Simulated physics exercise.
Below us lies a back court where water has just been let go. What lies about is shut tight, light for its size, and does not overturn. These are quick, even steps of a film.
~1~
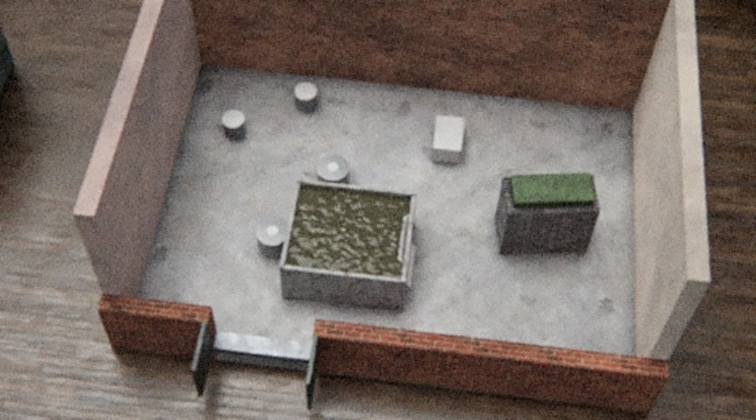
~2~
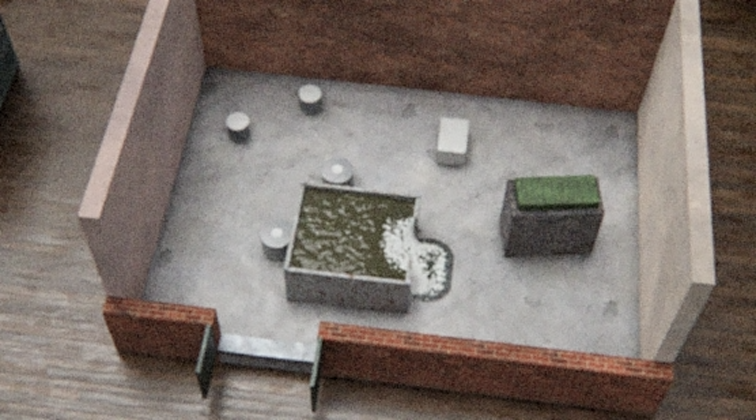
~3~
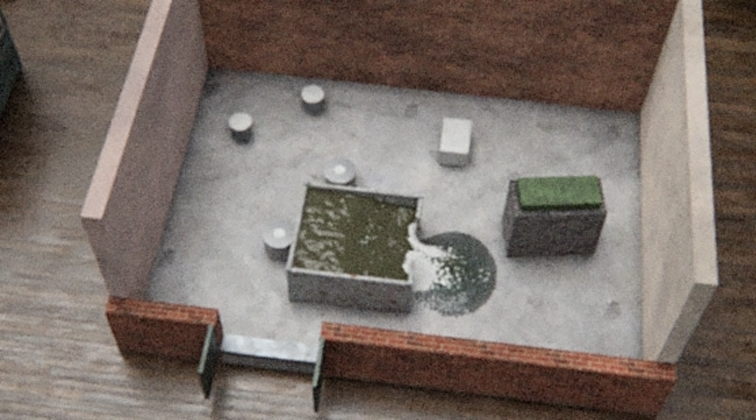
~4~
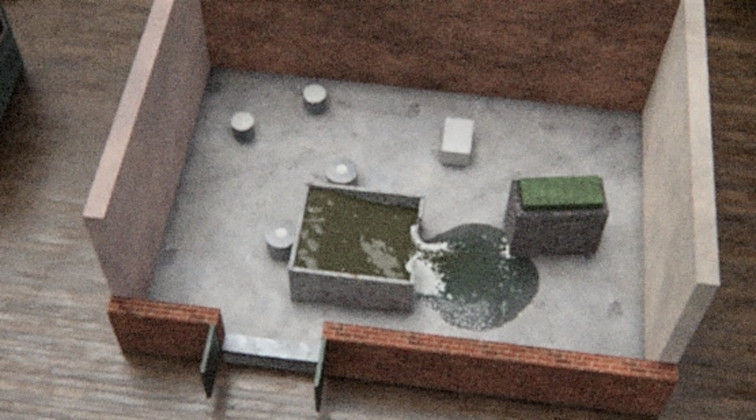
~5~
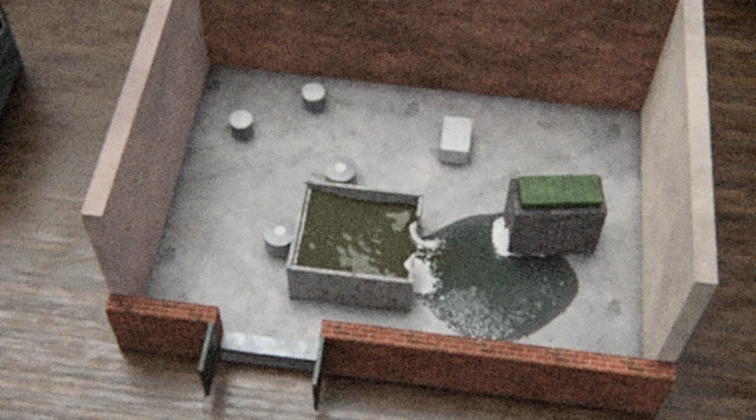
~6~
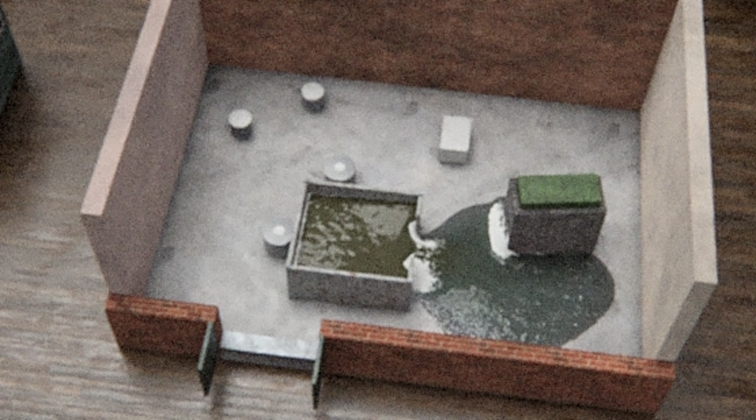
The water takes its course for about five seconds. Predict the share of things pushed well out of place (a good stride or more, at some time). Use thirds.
That comes to not even a third.
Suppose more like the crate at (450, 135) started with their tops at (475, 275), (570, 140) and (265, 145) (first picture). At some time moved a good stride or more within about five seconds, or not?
As listed: Moved that far, not that far, never so far.
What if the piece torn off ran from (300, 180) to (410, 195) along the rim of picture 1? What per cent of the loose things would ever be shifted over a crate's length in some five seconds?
Some 80 per cent.
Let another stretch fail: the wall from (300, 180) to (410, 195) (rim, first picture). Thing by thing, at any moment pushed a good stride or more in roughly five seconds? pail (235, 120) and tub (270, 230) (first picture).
In turn: That far or more, under that.
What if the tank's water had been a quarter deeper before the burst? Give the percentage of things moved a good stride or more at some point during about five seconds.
Roughly 0 per cent.
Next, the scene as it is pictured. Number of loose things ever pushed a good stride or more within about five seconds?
I count 0.
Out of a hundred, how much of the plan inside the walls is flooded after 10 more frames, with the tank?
Close to 45 %.
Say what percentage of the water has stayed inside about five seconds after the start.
Near 100 in a hundred.
A moment on, 0 of 5 are well off their spots; 0 afloat.
Next, 0 of 5 are well off their spots; 0 afloat.
Later, 0 of 5 are well off their spots; 0 afloat.
In the end, 0 of 5 are well off their spots, and 0 have been at some point; 0 afloat.
